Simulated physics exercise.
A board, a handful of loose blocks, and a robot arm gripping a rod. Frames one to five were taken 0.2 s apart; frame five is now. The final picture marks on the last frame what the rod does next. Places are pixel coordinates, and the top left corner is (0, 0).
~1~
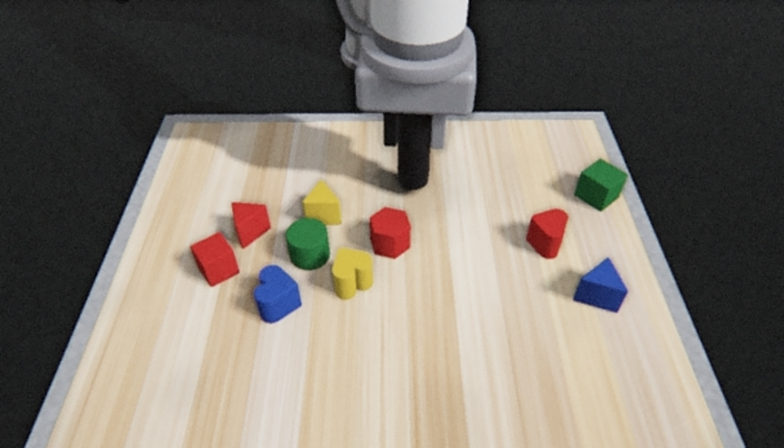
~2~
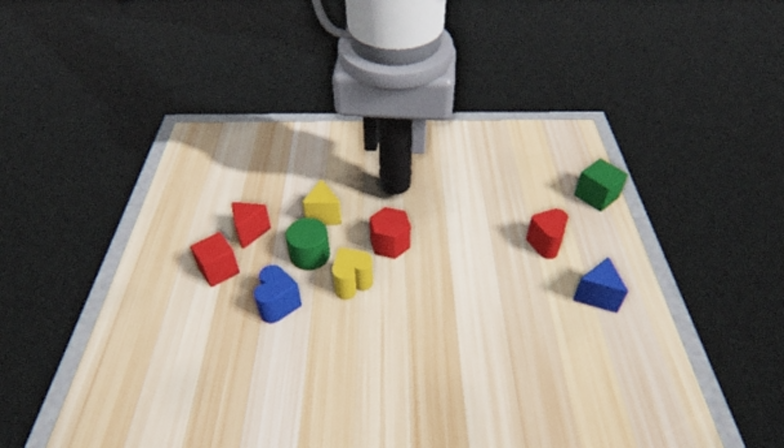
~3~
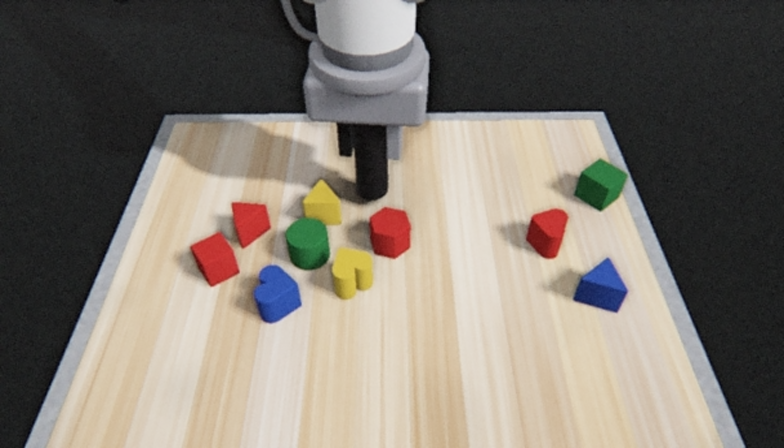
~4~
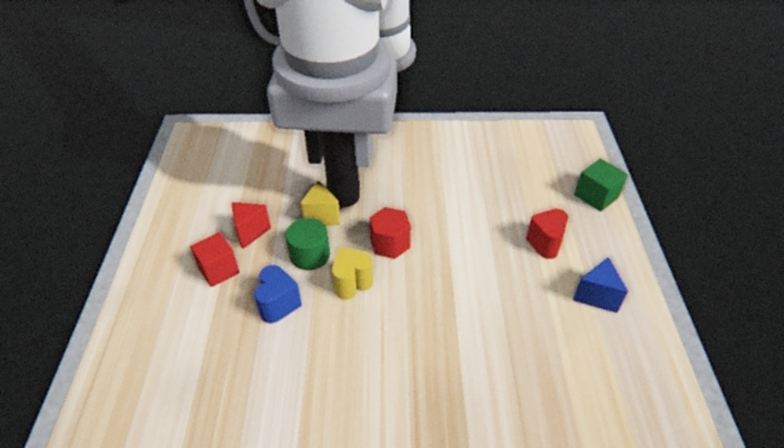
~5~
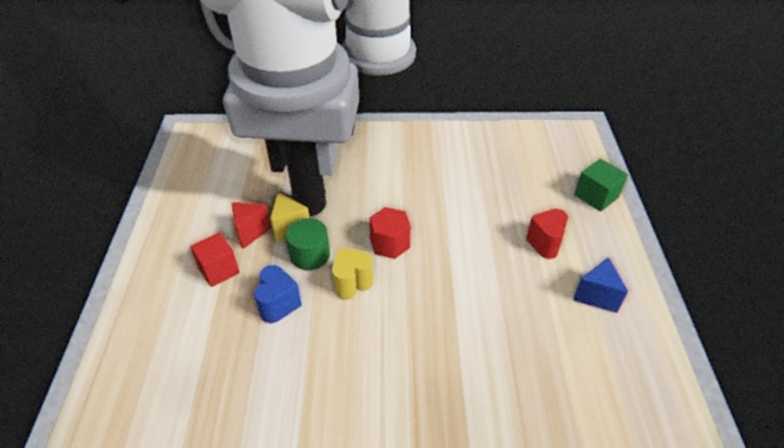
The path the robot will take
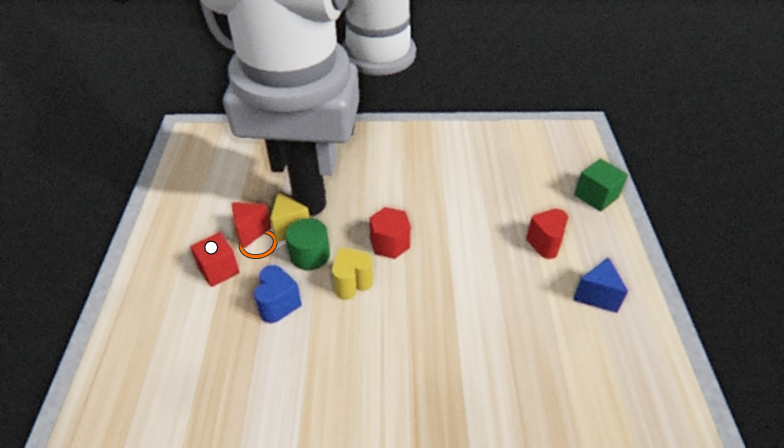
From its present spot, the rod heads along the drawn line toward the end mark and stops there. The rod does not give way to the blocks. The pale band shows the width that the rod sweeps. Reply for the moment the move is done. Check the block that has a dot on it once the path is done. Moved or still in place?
The block moves away from its spot.
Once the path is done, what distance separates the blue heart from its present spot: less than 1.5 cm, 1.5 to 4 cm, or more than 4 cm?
Overall it shifts less than 1.5 cm.
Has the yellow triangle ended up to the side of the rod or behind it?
Final answer: No.
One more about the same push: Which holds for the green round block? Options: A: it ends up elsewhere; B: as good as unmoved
I choose B.
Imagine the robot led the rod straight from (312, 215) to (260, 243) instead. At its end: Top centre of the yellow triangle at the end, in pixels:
At the end it should sit near (225, 234).
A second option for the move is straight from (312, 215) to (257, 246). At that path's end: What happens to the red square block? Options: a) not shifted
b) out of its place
b (out of its place)
Path on the board, from (312, 215) directly to (258, 244); the dot is on the red square block.
What follows on the original path. Halfway along, rod at (283, 221); red triangle at (238, 211); yellow triangle at (255, 221), turned 25° clockwise.
At the end, rod at (256, 235); red square block at (198, 254), turned 35° anticlockwise; red triangle at (227, 211); blue heart in place; yellow triangle at (223, 235), turned 40° clockwise; green round block in place.
